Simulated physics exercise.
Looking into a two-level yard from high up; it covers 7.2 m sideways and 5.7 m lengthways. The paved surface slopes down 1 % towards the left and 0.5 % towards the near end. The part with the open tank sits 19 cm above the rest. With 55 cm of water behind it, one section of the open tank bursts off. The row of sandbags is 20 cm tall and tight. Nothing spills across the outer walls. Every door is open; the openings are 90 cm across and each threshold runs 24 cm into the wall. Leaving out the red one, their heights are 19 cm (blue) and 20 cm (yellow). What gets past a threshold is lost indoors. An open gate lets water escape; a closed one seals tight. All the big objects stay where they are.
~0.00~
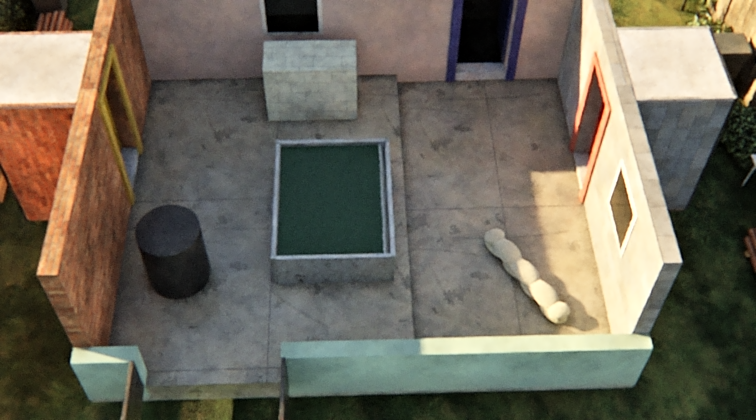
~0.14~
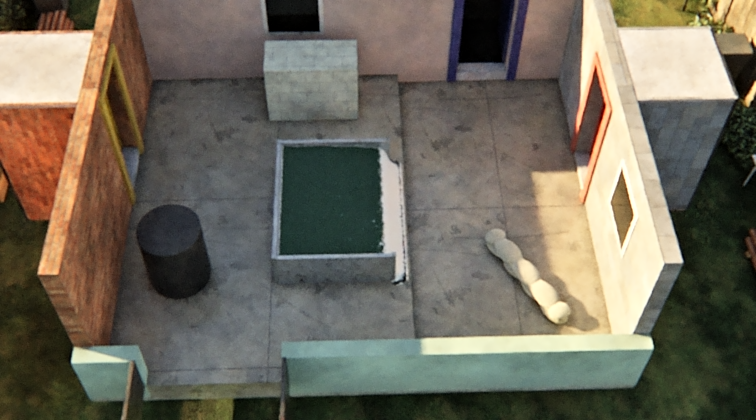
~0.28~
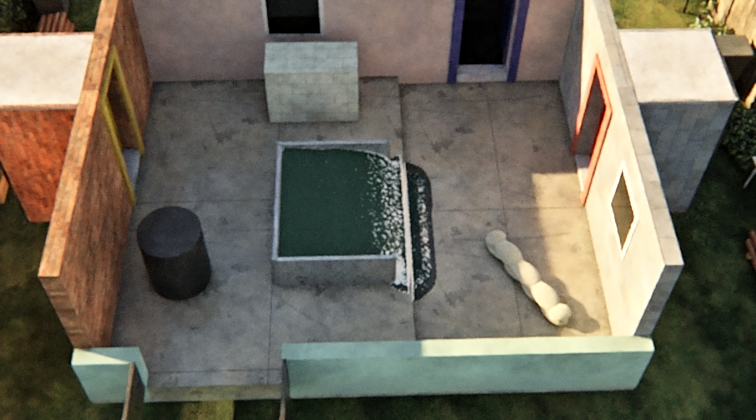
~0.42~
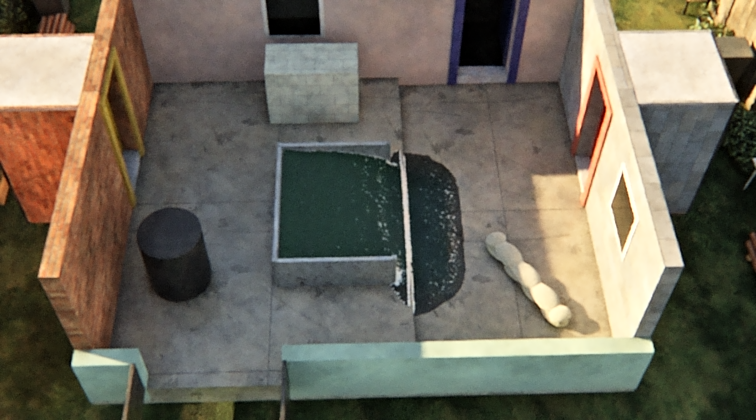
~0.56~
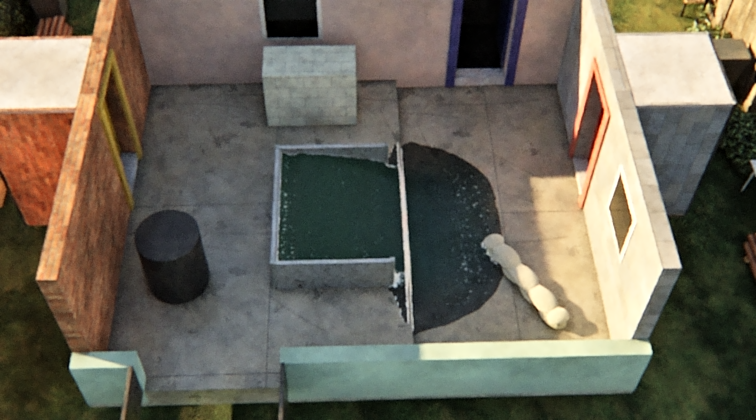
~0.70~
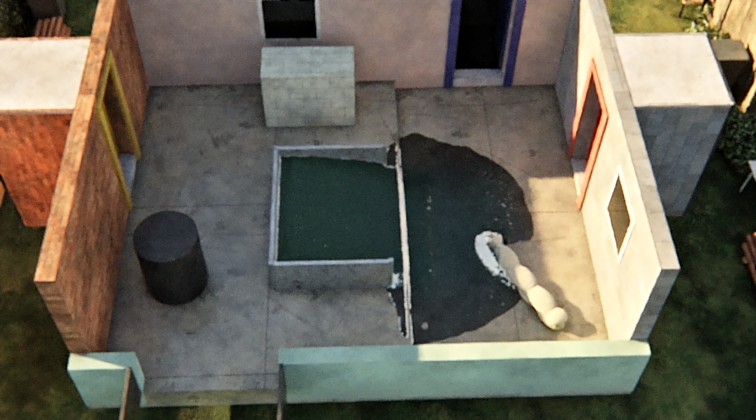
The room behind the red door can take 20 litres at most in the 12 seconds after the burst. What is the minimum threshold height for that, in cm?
Some 23 cm above the ground.
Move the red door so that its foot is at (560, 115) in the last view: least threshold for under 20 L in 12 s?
Roughly 12.5 cm.
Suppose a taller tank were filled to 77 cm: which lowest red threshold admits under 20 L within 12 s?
Then roughly 34 cm.
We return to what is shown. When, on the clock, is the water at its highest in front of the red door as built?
At about 2.2 s.
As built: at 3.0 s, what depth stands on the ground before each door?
In cm: Blue 6, yellow 0, red 19.
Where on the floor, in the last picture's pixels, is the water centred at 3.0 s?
Near (471, 243).
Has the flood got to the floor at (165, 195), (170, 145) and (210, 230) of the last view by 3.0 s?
In turn: Dry, still dry, still dry.
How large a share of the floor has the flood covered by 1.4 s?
Some 30 per cent of it.
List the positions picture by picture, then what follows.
Still water, 55 cm deep, in the open tank at (333, 199); the red door at (589, 133) is dry, in the first picture.
Water pours out at (388, 213) and has run 0.3 m, to (406, 246); about 4 cm deep outside, 55 cm at the back, in the second picture.
The gap is at (389, 216), the front 0.6 m out at (431, 273); the back of the open tank holds 55 cm, in the third picture.
The gap is at (389, 218), the front 1.1 m out at (459, 239); the back of the open tank holds 54 cm, in the fourth picture.
The gap is at (387, 220), the front 1.7 m out at (499, 268); the back of the open tank holds 47 cm, in the fifth picture.
Water pours out at (385, 221) and has run 2.2 m, to (526, 230); about 7 cm deep outside, 47 cm at the back; 1.0 m in a straight line remain to the red door at (587, 139), in the sixth picture.
After 1.4 s water covers 30 % of the floor, deepest (28 cm) near (489, 266); 15 cm at the red door, 11 litres in over its 6 cm threshold.
After 3.0 s water covers 40 % of the floor, deepest (27 cm) near (541, 370); 19 cm at the red door, 187 litres in over its 6 cm threshold.
After 12.0 s water covers 45 % of the floor, deepest (15 cm) near (414, 374); 8 cm at the red door, 285 litres in over its 6 cm threshold.
At the red door as built, the water arrived by 1.1 s and peaked near 26 cm at 2.2 s.
With a threshold of 20 cm, 38 litres would have come in within the 12 s; with 27 cm, 6 litres. So under 20 litres takes about 23 cm.
